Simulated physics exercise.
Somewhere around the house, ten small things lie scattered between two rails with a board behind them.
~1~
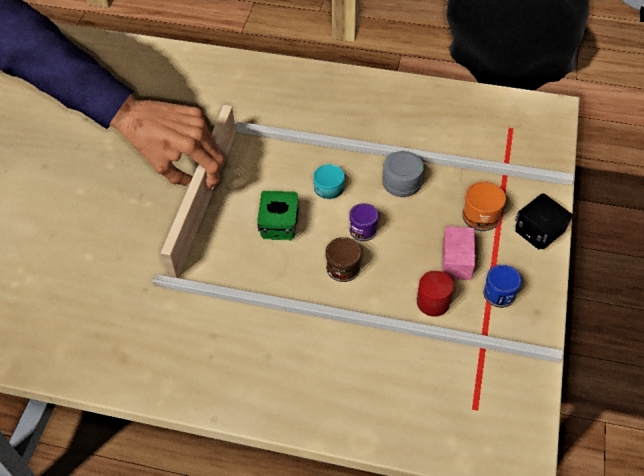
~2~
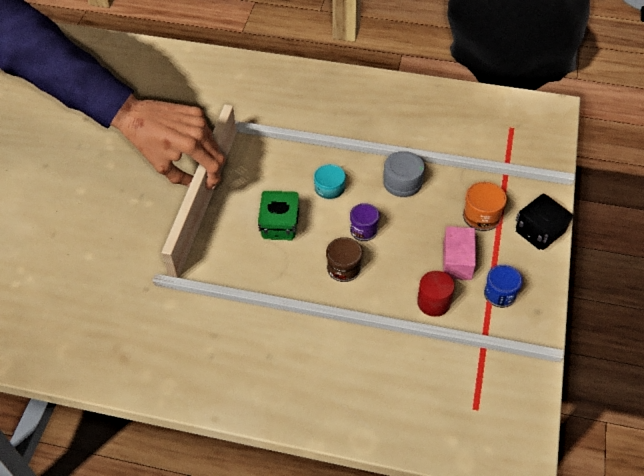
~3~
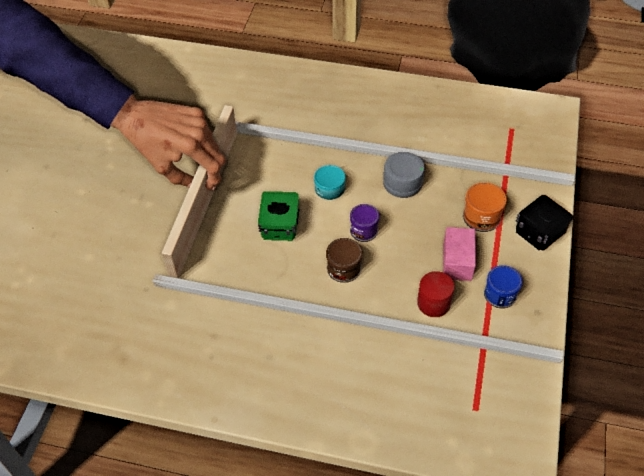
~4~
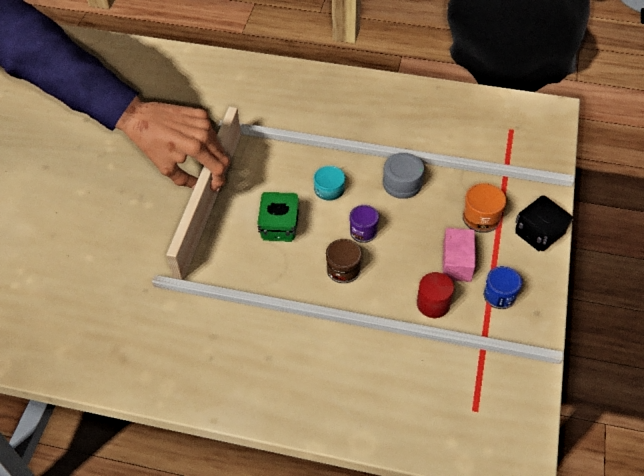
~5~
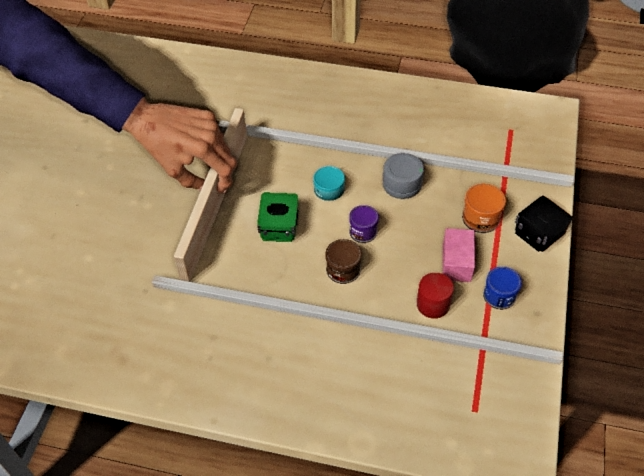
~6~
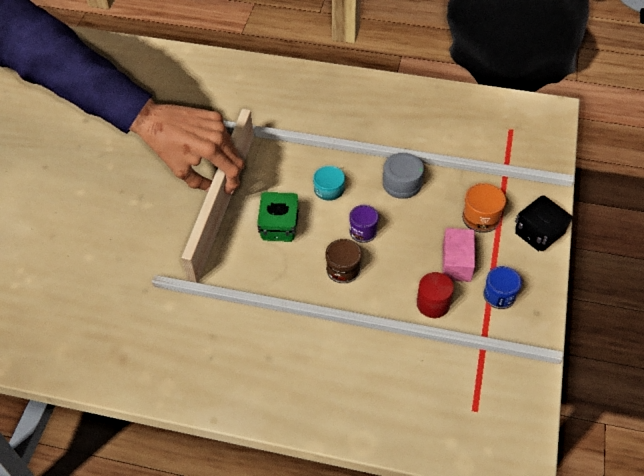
At first, a hand holds a wooden board upright at the left end of two pale rails, with ten small colourful objects scattered between them and a red line crossing near the right. Then the hand slides the board slightly rightward, closer to the green case, while the objects stay practically still.
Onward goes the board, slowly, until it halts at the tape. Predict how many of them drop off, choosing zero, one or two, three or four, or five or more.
One or two drop off.
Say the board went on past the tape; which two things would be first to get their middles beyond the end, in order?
Black case, then pink block.
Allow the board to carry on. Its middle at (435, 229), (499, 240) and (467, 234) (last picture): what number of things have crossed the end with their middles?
First 0, next 1, last 0.
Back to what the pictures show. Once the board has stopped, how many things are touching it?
In contact: 5.
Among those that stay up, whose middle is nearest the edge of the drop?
The pink block.
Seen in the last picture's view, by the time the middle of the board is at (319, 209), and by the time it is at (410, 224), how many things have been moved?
First position 3; second position 7.
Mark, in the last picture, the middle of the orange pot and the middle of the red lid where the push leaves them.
Look around (553, 213) for the first and around (505, 320) for the second.
A little later, none off yet; black case at rest near (543, 224); blue tin at rest near (502, 288); orange pot at rest near (483, 208).
When it is over, the number that fall off is one or two; down, black case.
